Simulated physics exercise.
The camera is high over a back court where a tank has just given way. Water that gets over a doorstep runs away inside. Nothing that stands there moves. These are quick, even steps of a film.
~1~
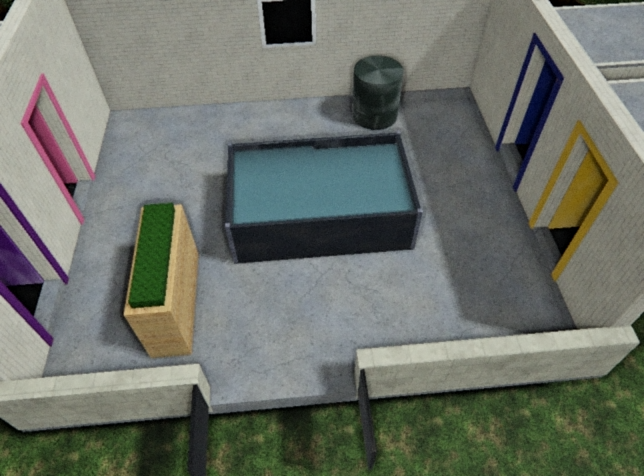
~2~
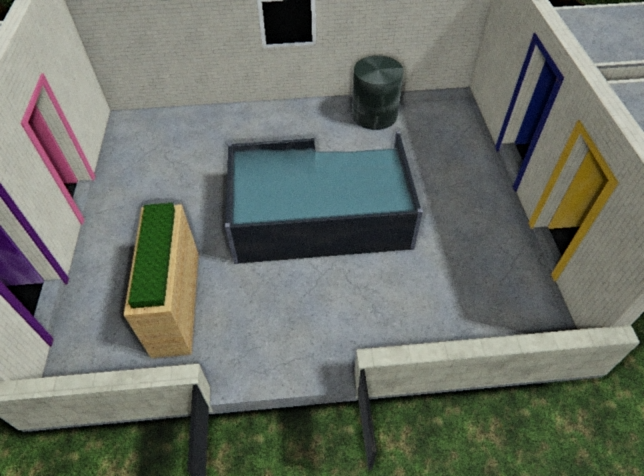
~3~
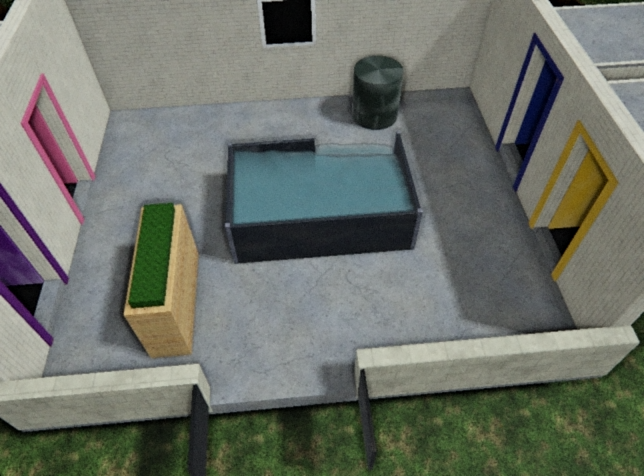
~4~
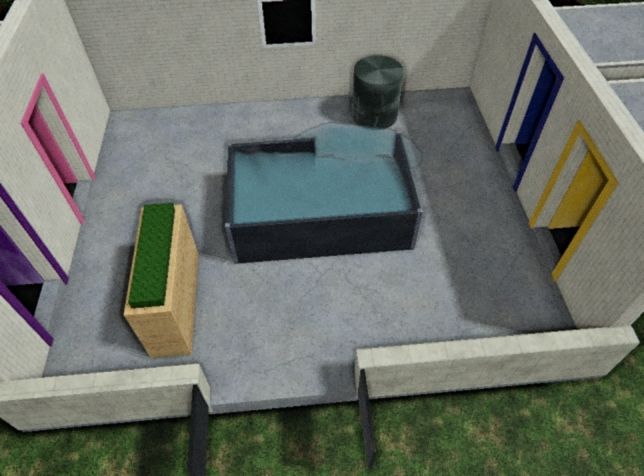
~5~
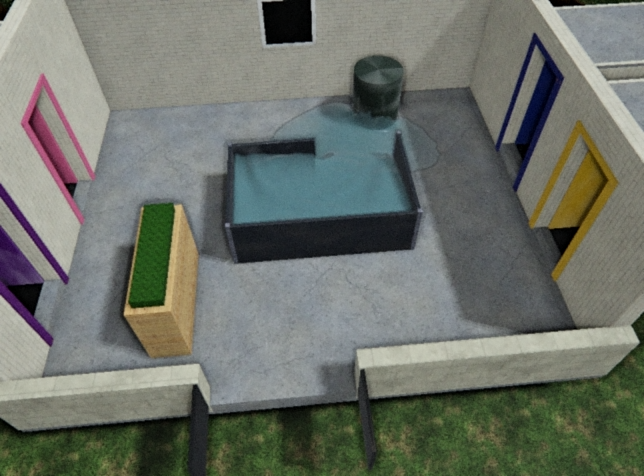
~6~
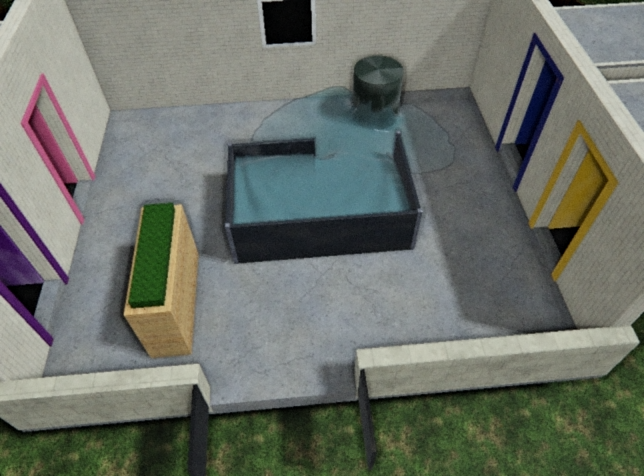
Water pours through a gap in the tank's far side and spreads around the green barrel.
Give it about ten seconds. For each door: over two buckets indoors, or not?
The blue door admits no more than that; the pink door lets in a lot; the yellow door lets in a lot; the purple door admits no more than that.
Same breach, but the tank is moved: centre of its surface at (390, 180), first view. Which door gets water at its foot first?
I say the blue door.
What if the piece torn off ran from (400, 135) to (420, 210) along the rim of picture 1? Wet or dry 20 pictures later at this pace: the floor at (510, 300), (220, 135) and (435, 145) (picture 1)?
In turn: Awash, dry, under water.
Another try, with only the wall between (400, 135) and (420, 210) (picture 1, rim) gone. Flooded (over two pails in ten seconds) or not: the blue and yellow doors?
One by one: The blue one takes more; the yellow one lets more in.
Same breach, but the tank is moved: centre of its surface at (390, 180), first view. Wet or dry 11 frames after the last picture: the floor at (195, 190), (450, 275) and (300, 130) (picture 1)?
In turn: Not flooded, clear, flooded.
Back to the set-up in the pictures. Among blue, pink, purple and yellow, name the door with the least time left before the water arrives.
The blue door.
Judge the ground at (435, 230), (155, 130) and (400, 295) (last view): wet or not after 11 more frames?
In that order: No water, under water, not flooded.
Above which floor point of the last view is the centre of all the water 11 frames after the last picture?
Around (336, 161).
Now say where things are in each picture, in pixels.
In the first frame, still water in the water tank at (319, 180).
In the second frame, water pours out on the water tank's far side and has run to a hidden place.
In the third frame, the front is at a hidden place, out from the gap on the water tank's far side.
In the fourth frame, water pours out on the water tank's far side and has run to (324, 127).
In the fifth frame, water pours out on the water tank's far side and has run to (333, 105).
In the sixth frame, water pours out on the water tank's far side and has run to (302, 99).
A moment on, water covers 20 % of the floor; the blue door not reached, the pink door not reached, the yellow door not reached, the purple door not reached.
Next, water covers 30 % of the floor; the blue door wet at the sill, nothing in, the pink door not reached, the yellow door not reached, the purple door not reached.
Then, water covers 55 % of the floor; the blue door wet at the sill, nothing in, the pink door under two buckets in, the yellow door wet at the sill, nothing in, the purple door not reached.
Later, water covers 85 % of the floor; the blue door wet at the sill, nothing in, the pink door over two buckets in, the yellow door under two buckets in, the purple door wet at the sill, nothing in.
In the end, water covers 95 % of the floor; the blue door wet at the sill, nothing in, the pink door far over two buckets in, the yellow door over two buckets in, the purple door wet at the sill, nothing in.
